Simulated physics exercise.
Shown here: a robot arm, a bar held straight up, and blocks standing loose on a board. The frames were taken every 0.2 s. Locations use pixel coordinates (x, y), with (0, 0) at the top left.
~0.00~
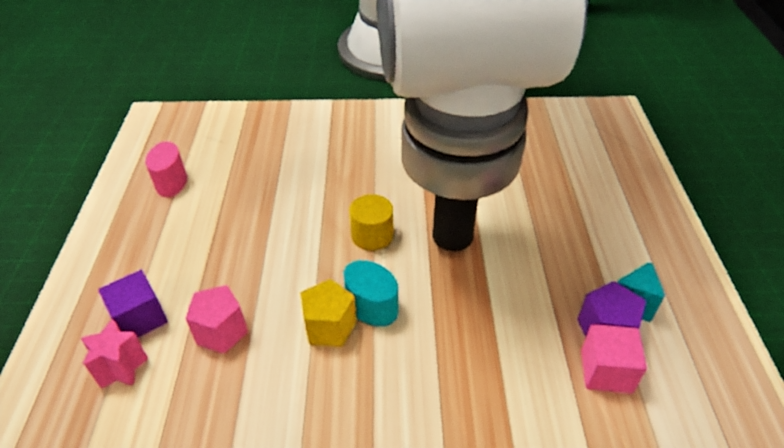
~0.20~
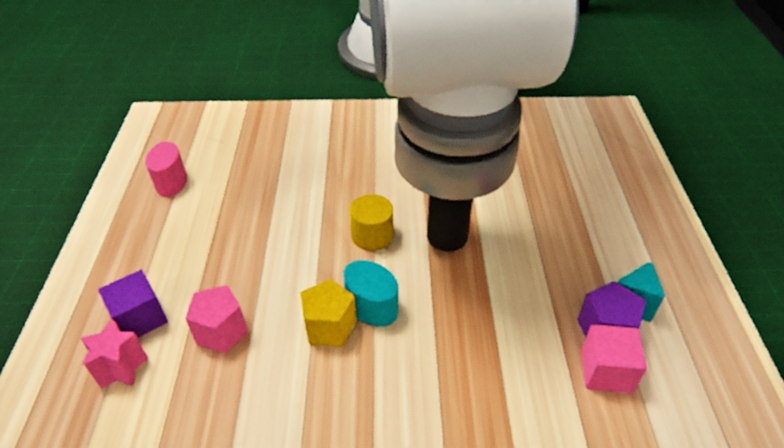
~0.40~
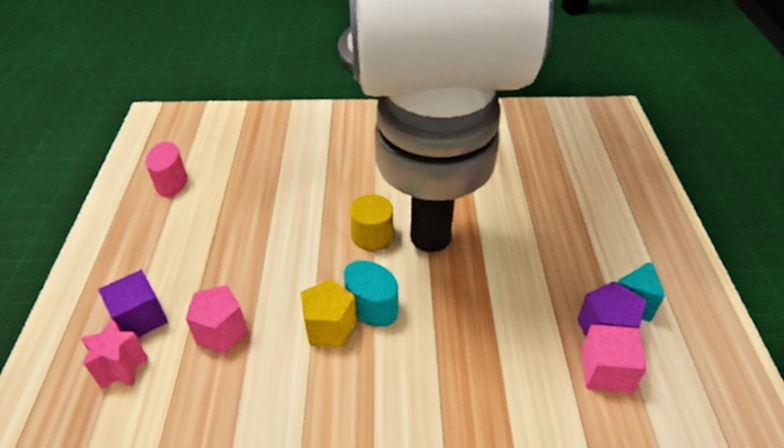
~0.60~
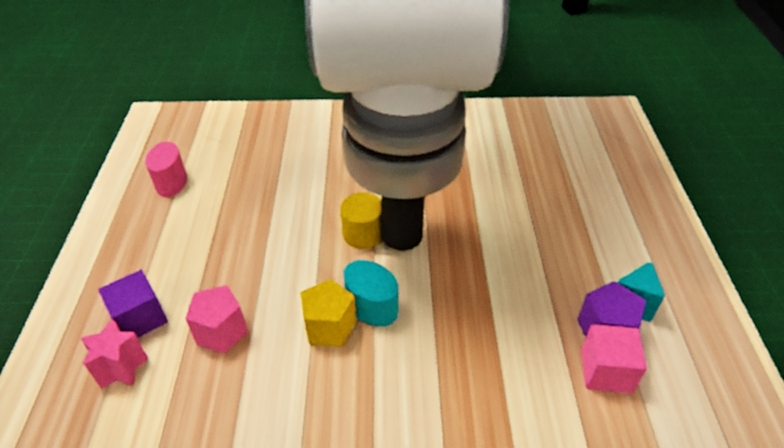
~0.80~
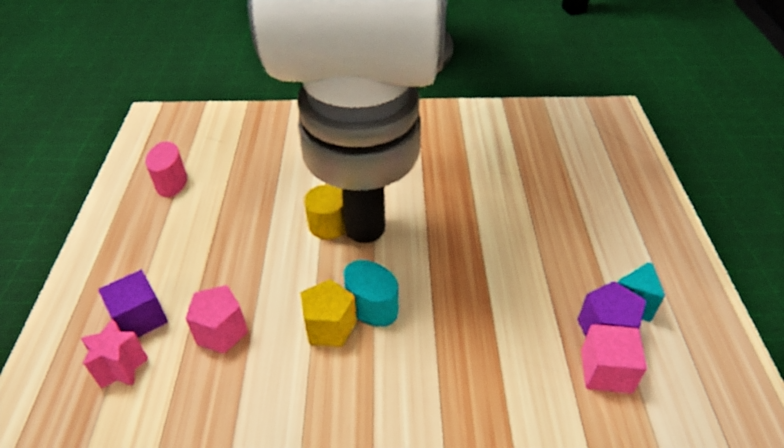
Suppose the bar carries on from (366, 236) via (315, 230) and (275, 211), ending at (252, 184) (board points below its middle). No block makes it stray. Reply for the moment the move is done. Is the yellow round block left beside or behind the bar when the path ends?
I believe not.
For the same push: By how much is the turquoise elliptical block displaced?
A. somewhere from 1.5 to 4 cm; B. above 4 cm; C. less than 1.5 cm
C
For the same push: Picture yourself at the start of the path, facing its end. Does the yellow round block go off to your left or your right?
Its shift is rightward.
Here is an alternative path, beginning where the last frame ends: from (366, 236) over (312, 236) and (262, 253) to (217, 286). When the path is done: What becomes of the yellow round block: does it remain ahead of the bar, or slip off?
I think the bar loses the yellow round block somewhere along the way.
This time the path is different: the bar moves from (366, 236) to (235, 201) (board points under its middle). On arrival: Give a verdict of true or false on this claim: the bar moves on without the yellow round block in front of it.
The statement is false.
On the path given first. One third of the way, bar (313, 222); yellow round block (282, 185).
Two thirds of the way, bar (273, 204); yellow round block (251, 162).
At the end, bar (250, 177); yellow round block (231, 137); turquoise elliptical block still.
